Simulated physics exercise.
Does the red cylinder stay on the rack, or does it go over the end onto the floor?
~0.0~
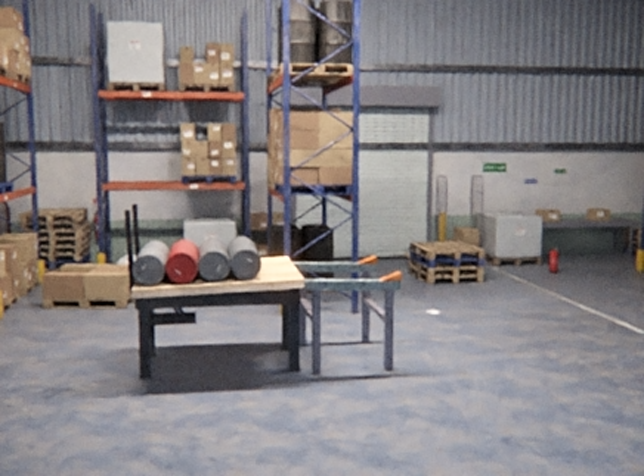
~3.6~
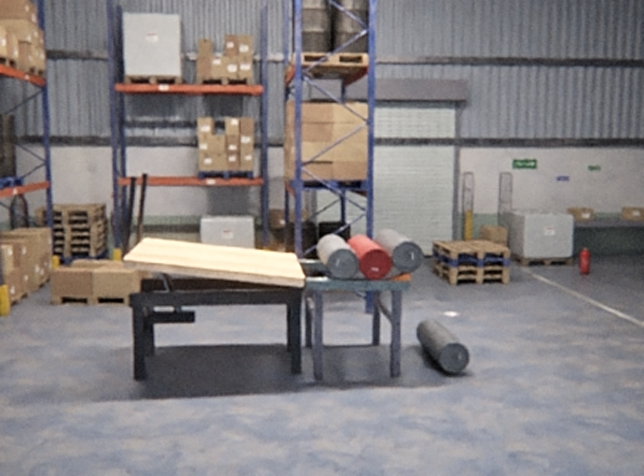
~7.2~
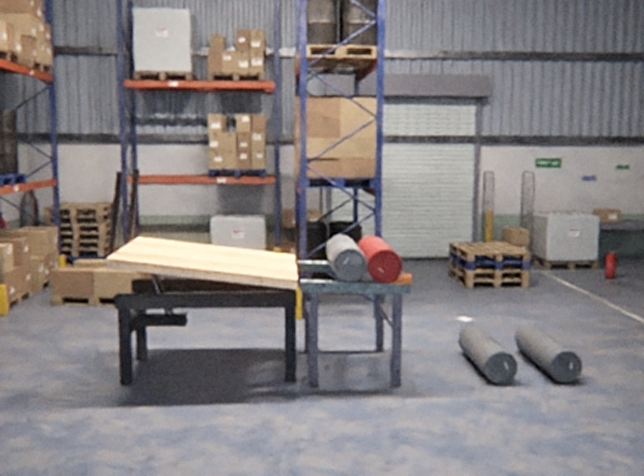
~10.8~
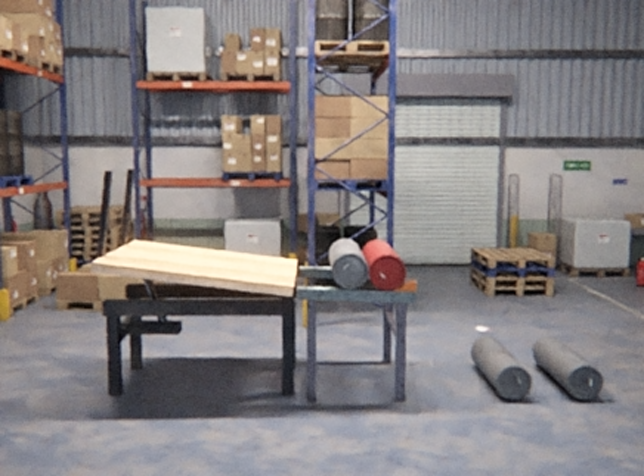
The red cylinder stays on the rack, resting near its right end with a grey one beside it.
Four cylinders, one red and the others grey, roll right from a wooden deck in a warehouse as its left side tilts up, and cross onto the adjoining rack. Two grey ones drop to the floor, while the red one and the last grey one stay on the rack.
